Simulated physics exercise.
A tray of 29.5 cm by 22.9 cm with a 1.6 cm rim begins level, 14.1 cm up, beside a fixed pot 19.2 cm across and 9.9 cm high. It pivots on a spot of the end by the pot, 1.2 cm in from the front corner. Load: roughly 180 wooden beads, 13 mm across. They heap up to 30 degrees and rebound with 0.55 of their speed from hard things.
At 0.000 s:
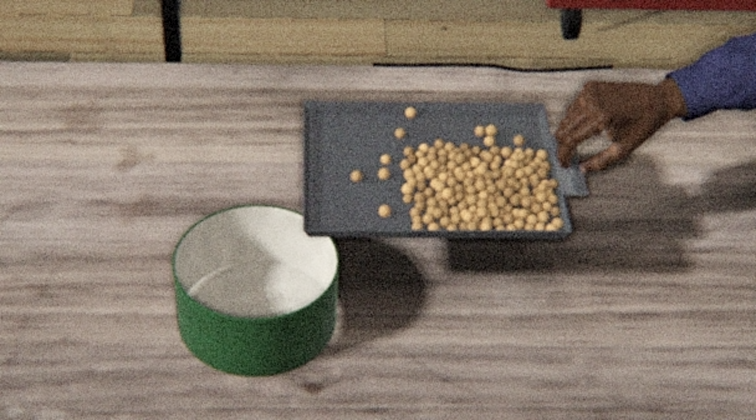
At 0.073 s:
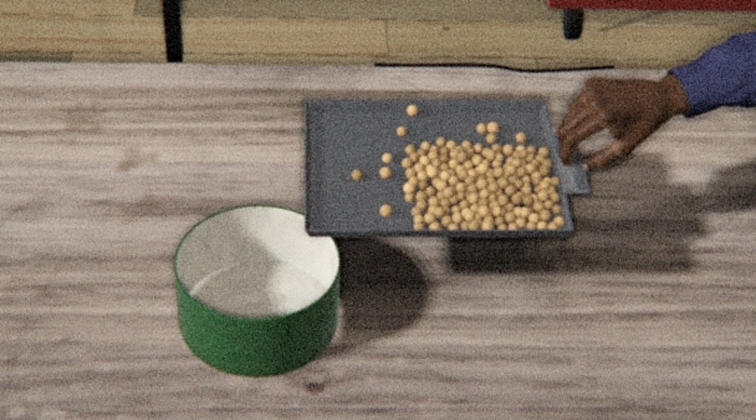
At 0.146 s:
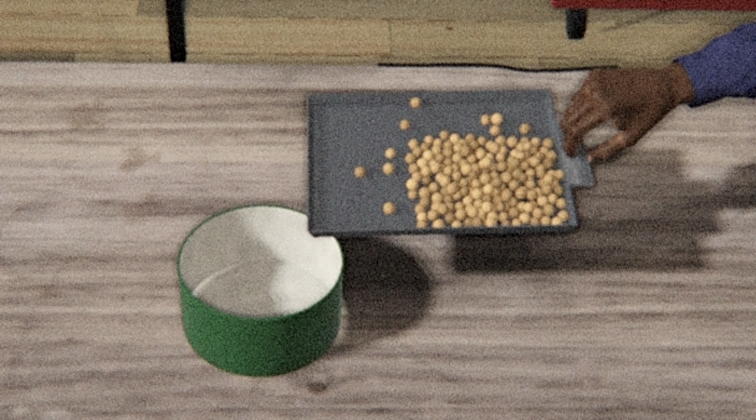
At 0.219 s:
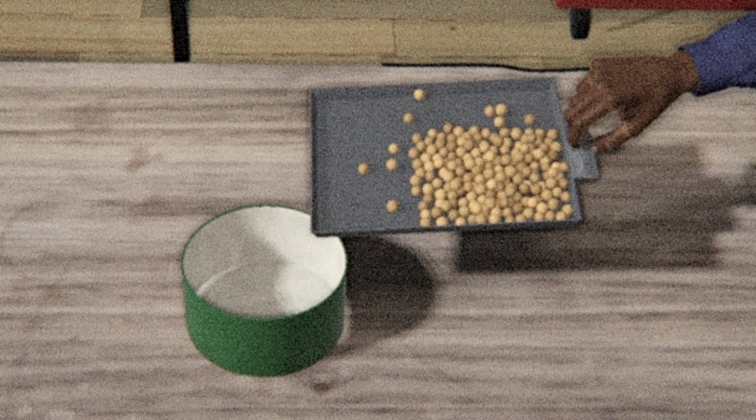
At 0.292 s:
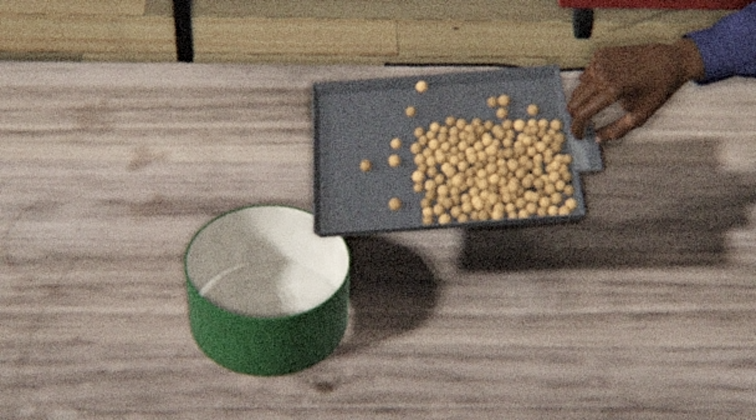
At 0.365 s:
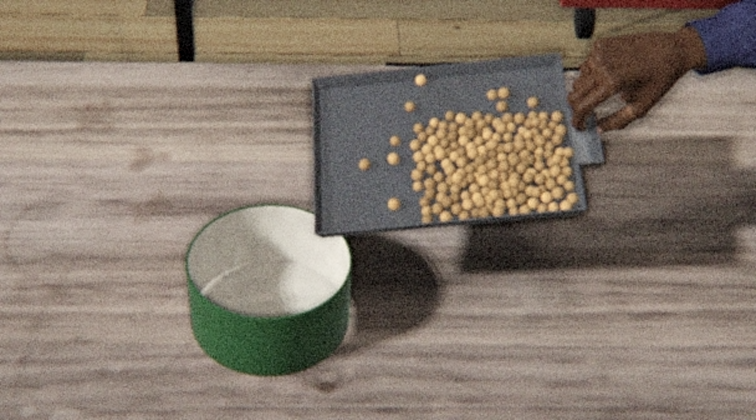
In the video, a hand grips the right end of a gray tray of small round tan pieces beside a green pot and gradually raises that end, tilting the tray toward the left while the pieces stay bunched together.
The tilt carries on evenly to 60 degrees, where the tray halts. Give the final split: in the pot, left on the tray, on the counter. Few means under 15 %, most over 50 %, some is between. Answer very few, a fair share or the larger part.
In the pot: The larger part; left on the tray: Very few; on the counter: A fair share.
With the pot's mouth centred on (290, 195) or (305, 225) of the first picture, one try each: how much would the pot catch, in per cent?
Some 0 and 25 per cent.
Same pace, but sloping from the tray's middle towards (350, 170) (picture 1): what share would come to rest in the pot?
About 35 per cent.
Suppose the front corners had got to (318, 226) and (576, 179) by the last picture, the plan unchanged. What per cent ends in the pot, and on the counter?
Pot 50, counter 20.
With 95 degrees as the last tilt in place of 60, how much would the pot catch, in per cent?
Then about 65 per cent.
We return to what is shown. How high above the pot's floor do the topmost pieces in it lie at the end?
Roughly 2.5 cm.
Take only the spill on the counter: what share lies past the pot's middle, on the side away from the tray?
About 0 per cent.
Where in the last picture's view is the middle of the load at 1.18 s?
Around (412, 182).
Then, at 0.86 s, tilt 36 degrees; the tray holds 100 %, the pot 0 %.
After 1.18 s, tilt 50 degrees; the tray holds 90 %, the pot 0 %.
After 1.61 s, tilt 60 degrees; the tray holds 70 %, the pot 10 %.
By 3.6 s all is still; pot 60 %, tray 5 %, counter 35 %.
